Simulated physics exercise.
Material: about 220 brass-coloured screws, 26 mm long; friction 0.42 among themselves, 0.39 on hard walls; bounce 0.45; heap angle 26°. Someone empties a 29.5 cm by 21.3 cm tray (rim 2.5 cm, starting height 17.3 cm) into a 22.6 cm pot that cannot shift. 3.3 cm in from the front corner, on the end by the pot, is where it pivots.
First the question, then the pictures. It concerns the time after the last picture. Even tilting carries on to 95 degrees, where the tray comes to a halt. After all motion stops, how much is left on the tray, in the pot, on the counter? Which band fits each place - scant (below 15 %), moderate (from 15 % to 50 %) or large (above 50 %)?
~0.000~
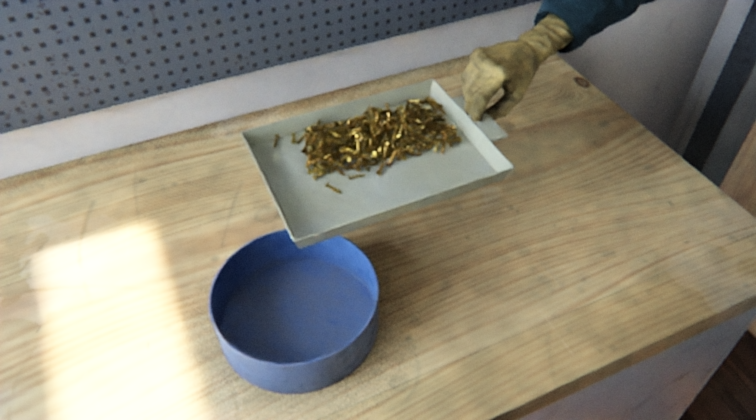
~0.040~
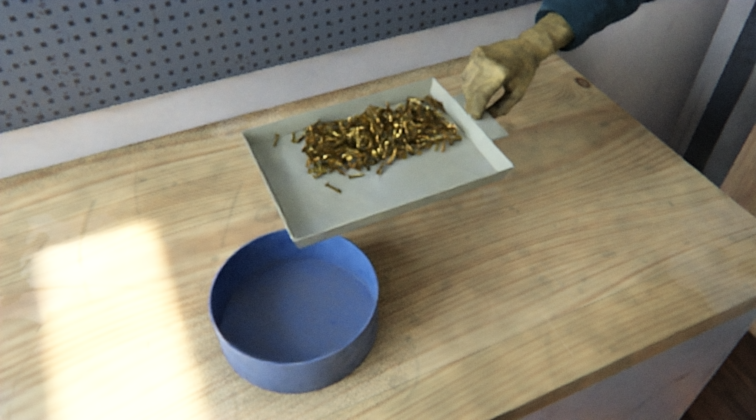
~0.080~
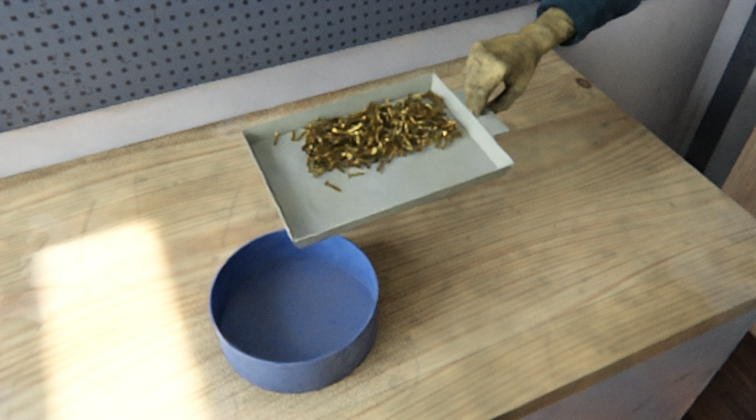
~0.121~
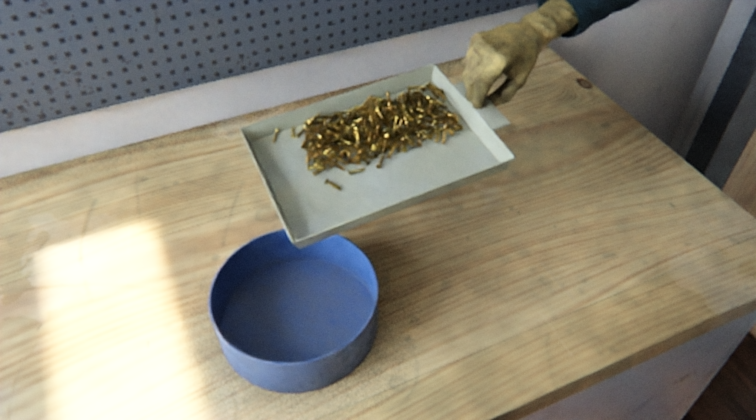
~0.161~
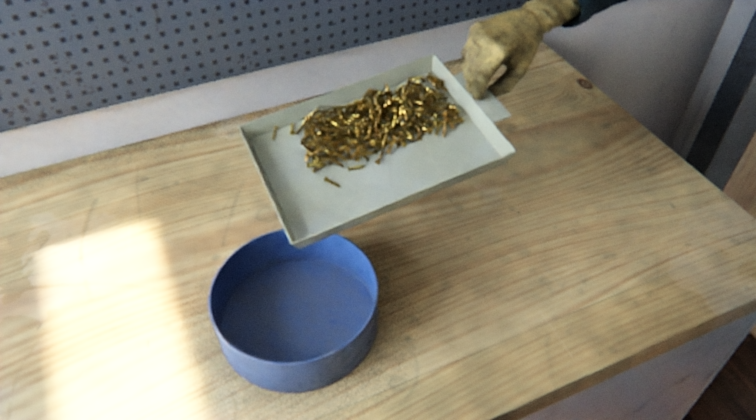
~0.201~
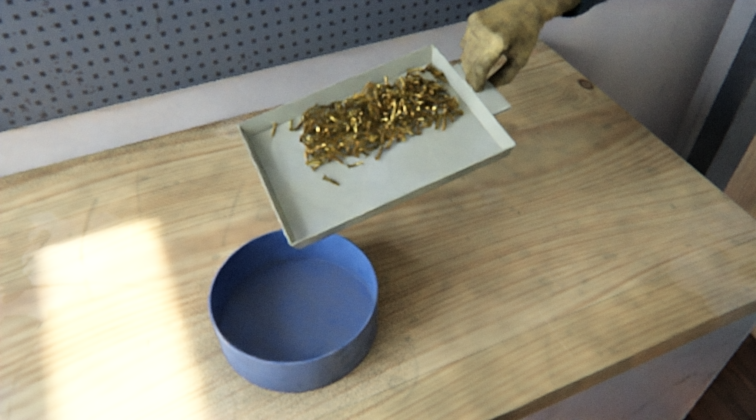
Tray - scant; pot - large; counter - scant.
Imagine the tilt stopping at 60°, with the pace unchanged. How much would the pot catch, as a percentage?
In that case some 70 per cent.
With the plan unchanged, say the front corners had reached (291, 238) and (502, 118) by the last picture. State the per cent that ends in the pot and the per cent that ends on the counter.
The pot gets 35 and the counter 65.
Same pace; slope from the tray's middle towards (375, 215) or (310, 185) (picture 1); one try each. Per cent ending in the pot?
Some 75 and 45 per cent.
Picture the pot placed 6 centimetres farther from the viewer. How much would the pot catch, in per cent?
Share in pot: Approx. 75 %.
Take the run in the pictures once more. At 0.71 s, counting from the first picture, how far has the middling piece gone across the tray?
It has moved some 13 cm from its start.
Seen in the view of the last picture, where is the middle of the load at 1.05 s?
At about (269, 327).
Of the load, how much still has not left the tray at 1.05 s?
It's roughly 25 percent.
After 0.71 s, tilt 51 degrees; the tray holds 100 %, the pot 0 %.
Then, at 1.05 s, tilt 78 degrees; the tray holds 25 %, the pot 55 %.
After 1.48 s, tilt 95 degrees; the tray holds 0 %, the pot 100 %.
In the end, at 2.2 s, tray 0 %, pot 100 %, counter 0 %.
